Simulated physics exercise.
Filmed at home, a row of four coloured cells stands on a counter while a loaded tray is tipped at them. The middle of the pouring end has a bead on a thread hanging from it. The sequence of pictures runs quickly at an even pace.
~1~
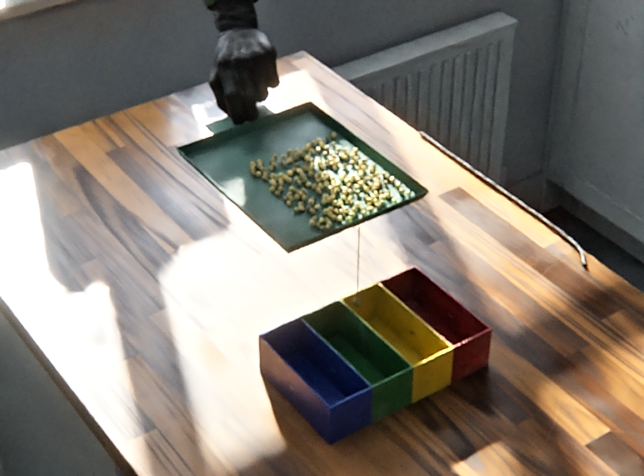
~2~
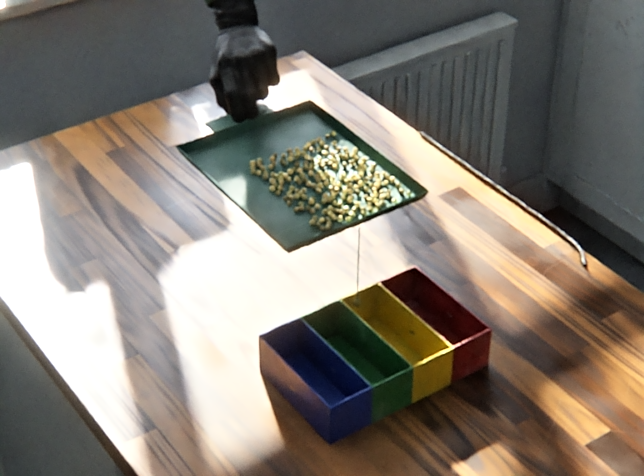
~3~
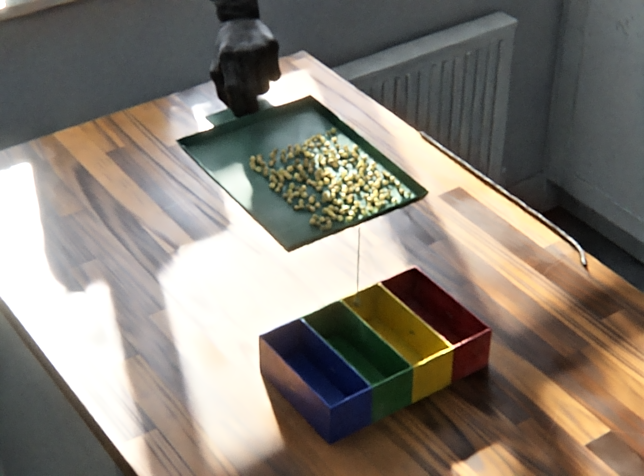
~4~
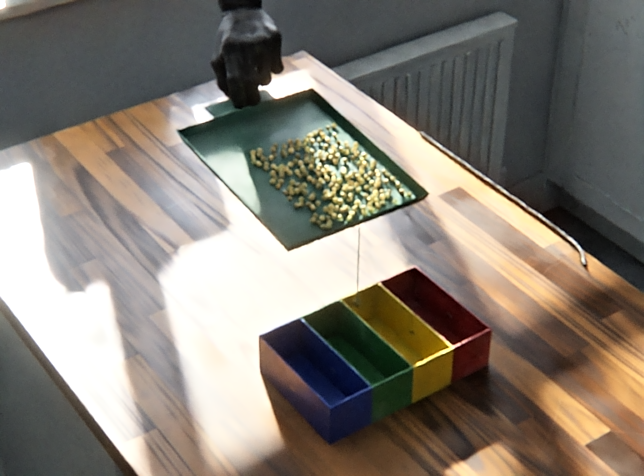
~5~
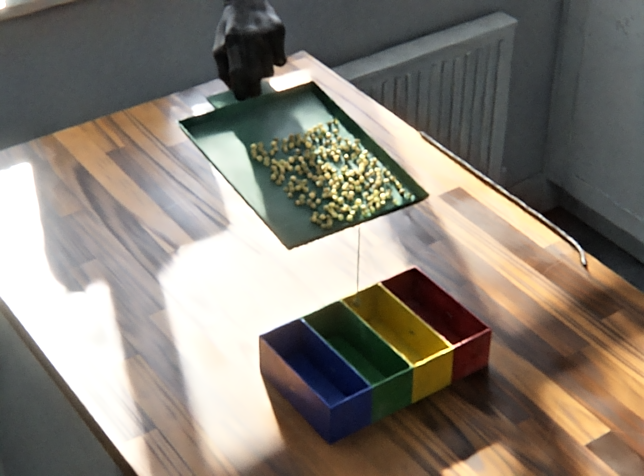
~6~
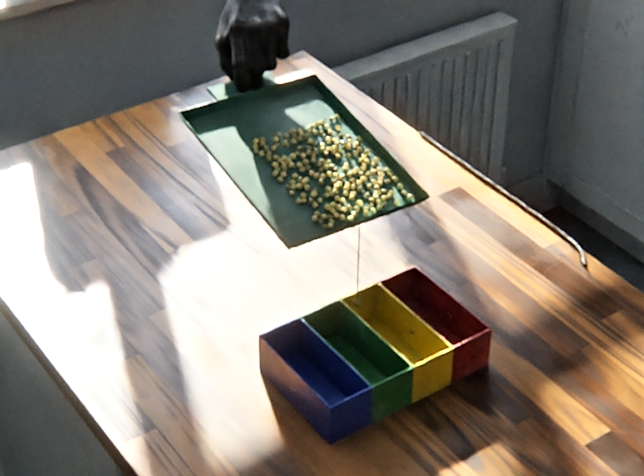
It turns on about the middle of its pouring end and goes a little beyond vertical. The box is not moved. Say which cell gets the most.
Red.
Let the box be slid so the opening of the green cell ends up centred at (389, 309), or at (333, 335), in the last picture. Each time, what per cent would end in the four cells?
The first comes to 100 percent and the second to 80 percent.
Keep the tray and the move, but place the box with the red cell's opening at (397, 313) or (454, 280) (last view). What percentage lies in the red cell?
The first gives 40 %, the second 10 %.
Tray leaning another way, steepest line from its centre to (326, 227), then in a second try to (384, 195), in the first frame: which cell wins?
Blue; that red cell.
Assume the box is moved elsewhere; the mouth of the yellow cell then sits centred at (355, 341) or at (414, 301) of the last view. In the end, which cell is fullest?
In the first case it's the red one, in the second it's the yellow cell.
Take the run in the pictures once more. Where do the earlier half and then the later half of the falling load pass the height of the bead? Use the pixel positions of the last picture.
Earlier half at (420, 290), later half at (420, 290).
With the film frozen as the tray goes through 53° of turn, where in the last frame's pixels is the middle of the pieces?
Near (381, 199).
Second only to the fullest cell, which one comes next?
The yellow one.
Shortly afterwards, tray tipped steeply; all but a few on the tray; only a few in the red cell.
Next, tray tipped right over; only a few on the tray; near half in the red cell; near a third in the yellow cell; only a few in the green cell; only a few in the blue cell; a little falling or outside the box.
Some moments later, tray tipped past a quarter turn; near two thirds in the red cell; near a third in the yellow cell; only a few in the green cell; only a few in the blue cell; a little falling or outside the box.
In the end, tray tipped past a quarter turn; near two thirds in the red cell; near a third in the yellow cell; only a few in the green cell; only a few in the blue cell; a little outside the box.
